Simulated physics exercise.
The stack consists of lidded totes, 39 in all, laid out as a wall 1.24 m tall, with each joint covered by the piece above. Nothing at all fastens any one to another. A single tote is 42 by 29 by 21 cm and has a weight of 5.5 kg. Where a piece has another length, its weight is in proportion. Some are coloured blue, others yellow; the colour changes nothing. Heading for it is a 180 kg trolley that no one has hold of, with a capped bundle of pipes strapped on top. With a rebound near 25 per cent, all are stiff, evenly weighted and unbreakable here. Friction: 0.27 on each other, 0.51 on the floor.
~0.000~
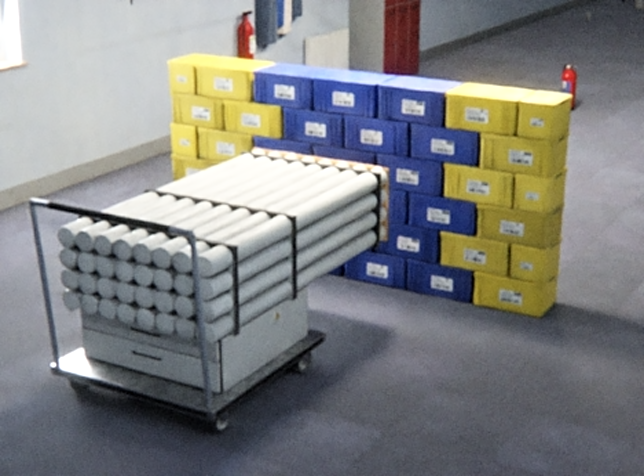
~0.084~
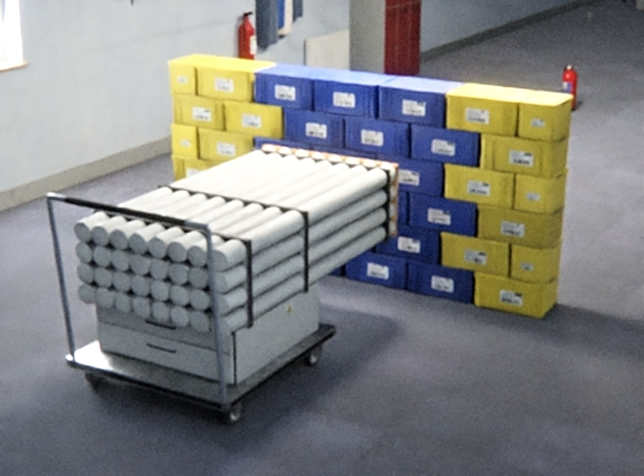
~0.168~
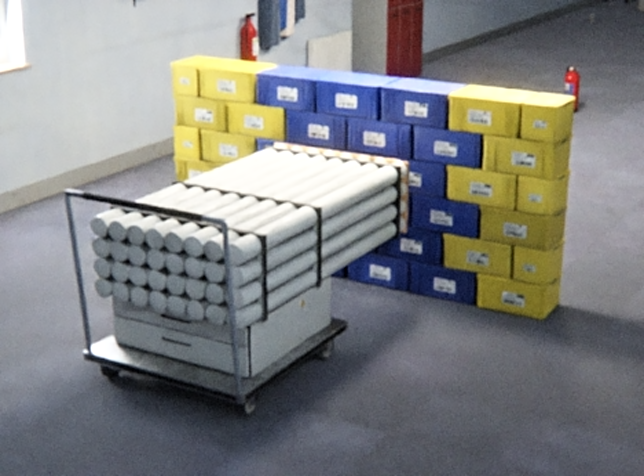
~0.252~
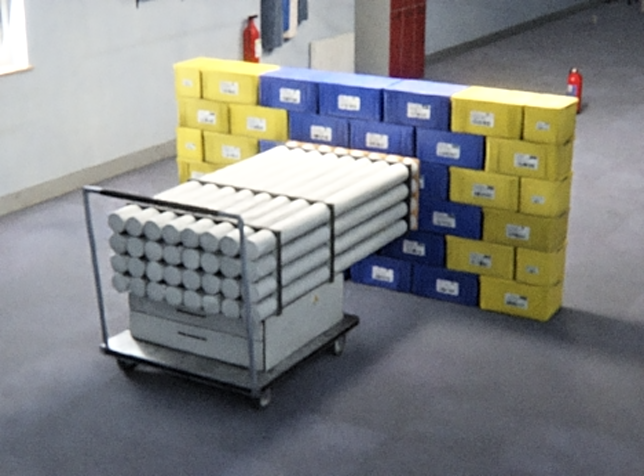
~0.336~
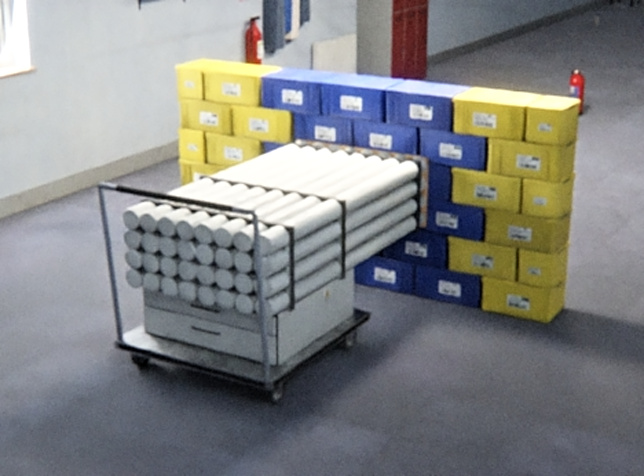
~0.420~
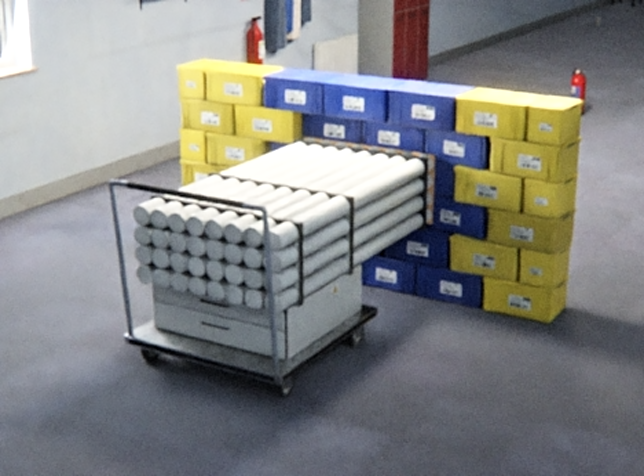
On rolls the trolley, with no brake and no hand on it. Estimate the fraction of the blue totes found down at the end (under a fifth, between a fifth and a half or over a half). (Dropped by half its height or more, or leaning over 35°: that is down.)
Past the halfway mark.
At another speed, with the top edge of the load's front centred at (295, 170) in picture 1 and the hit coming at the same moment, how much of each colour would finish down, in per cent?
Yellow 30%, blue 70%.
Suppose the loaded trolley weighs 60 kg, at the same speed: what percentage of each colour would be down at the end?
You'd get yellow at 0 and blue at 0 per cent down.
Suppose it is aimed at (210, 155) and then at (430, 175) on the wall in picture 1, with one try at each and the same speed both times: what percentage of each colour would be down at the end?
First try then second: Yellow 40 and 30, blue 20 and 60 per cent.
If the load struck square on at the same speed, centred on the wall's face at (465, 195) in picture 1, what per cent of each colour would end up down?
Down at the end: Yellow 30 percent, blue 60 percent.
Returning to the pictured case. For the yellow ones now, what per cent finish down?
Yellow: 30%.
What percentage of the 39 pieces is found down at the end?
45%.
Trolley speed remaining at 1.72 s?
0.1 m/s, roughly.
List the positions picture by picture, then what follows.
In the first picture (we follow the side turned to the camera; the camera pans a little), load (384, 193) 38 cm short of the wall; top blue tote (281, 91); top yellow tote (480, 115); no piece has moved.
The second picture shows load (393, 189) 28 cm short of the wall; top blue tote (282, 91).
The third picture shows load (404, 186) 17 cm short of the wall; top blue tote (284, 93).
The fourth picture shows load (414, 183) 7 cm short of the wall; top blue tote (287, 94).
The fifth picture shows load (424, 181) 23 mm into the wall's line; top blue tote (289, 96); 7 stirred so far.
The sixth picture shows load (430, 178) 9 cm into the wall's line; top blue tote (292, 96); top yellow tote (489, 119); 10 stirred so far.
Around 0.80 s, load 30 cm past the wall's line, still rolling; 1 of the 18 blue totes down (1 of 39 in all colours); top blue tote tipped 4°; top yellow tote tipped 5°.
Around 1.20 s, load 40 cm past the wall's line, still rolling; 12 of the 18 blue totes down (18 of 39 in all colours); top blue tote tipped 47°, 23 cm lower; top yellow tote tipped 36°, 10 cm lower.
Around 1.72 s, load 47 cm past the wall's line, still rolling; 12 of the 18 blue totes down (18 of 39 in all colours); top blue tote tipped 62°, 96 cm lower; top yellow tote upside down.
Finally (3.1 s), load 48 cm past the wall's line, stopped; 12 of the 18 blue totes down (18 of 39 in all colours); top blue tote on its side; top yellow tote 1.04 m lower. That is 67 per cent. Seen by the last camera, middles, top blue tote near (347, 170).
